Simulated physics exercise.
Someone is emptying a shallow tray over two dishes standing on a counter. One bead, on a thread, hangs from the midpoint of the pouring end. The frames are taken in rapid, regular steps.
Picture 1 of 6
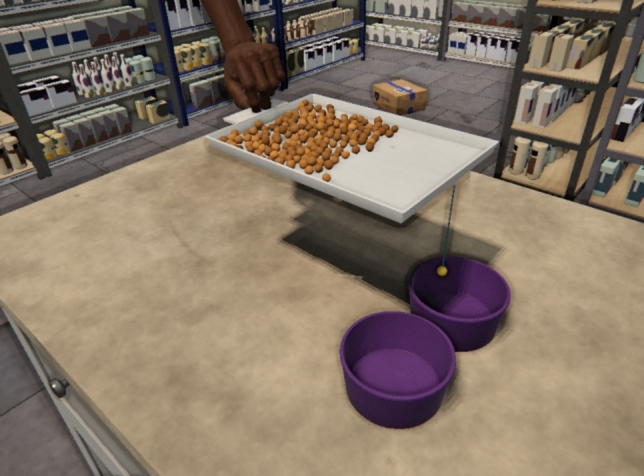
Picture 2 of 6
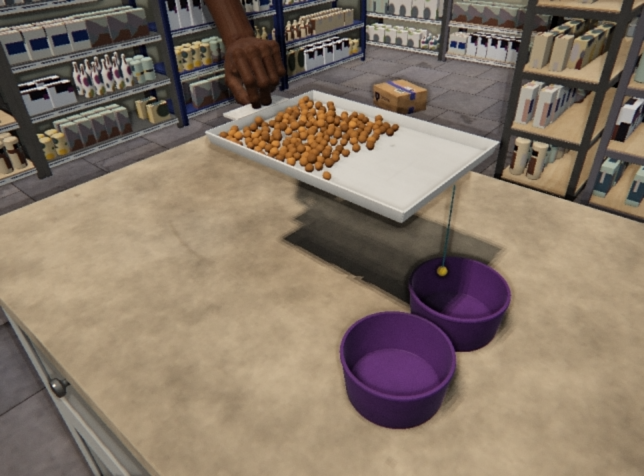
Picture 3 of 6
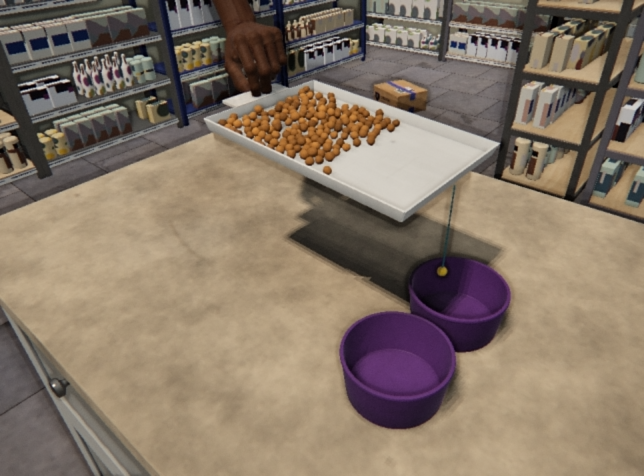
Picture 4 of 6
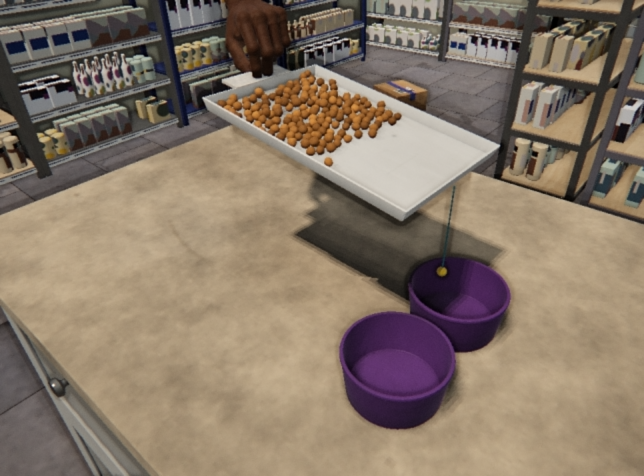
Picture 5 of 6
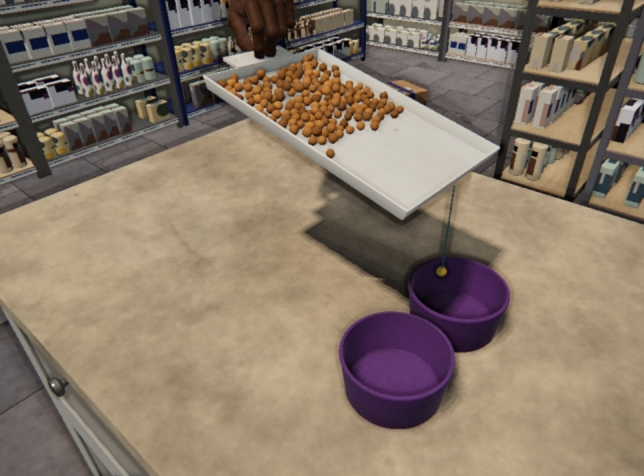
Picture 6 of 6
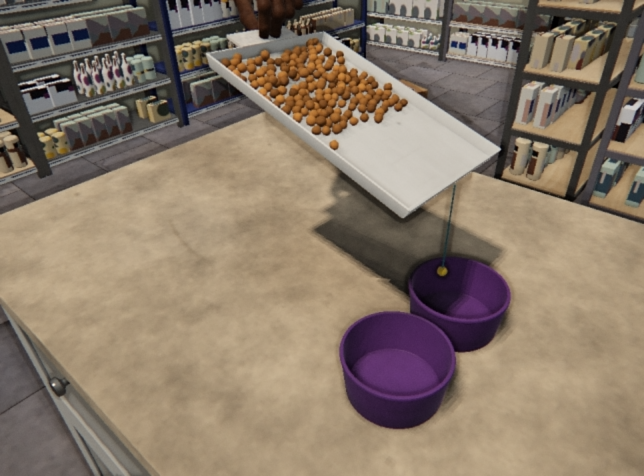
The footage shows a hand raising the far end of a shallow white tray of small round orange-brown pieces, steepening its slant above two purple dishes on a counter, while the pieces shift only slightly and a small bead hangs nearly still.
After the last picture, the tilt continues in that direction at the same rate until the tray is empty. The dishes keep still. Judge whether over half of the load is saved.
A lesser share is caught.
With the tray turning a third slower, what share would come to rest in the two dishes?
That works out at some 40 per cent.
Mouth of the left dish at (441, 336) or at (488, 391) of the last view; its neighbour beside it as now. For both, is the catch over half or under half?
Taking the places in turn, it's past half and then shy of half.
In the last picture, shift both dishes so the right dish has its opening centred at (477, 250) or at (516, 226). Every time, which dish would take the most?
Taking the places in turn, it's the right side and then the left side.
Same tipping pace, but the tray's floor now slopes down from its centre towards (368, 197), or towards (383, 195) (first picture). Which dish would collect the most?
Well, the one to the left comes out on top first, then the one to the left.
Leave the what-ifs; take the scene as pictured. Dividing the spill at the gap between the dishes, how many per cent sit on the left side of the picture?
I'd put it at around 0 per cent.
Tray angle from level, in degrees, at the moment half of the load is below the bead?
Close to 110° of tilt at that moment.
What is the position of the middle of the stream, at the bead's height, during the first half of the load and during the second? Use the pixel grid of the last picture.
For the early half I get (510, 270), and for the late half (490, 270).
Shortly afterwards, tray tipped steeply; the bulk on the tray; near a quarter in the air.
Next, tray tipped past a quarter turn; near a third on the tray; a little in the right dish; near half outside both; near a quarter in the air.
Some moments later, tray tipped past a quarter turn; only a few in the left dish; near a third in the right dish; near two thirds outside both.
In the end, tray tipped past a quarter turn; only a few in the left dish; near a third in the right dish; near two thirds outside both.
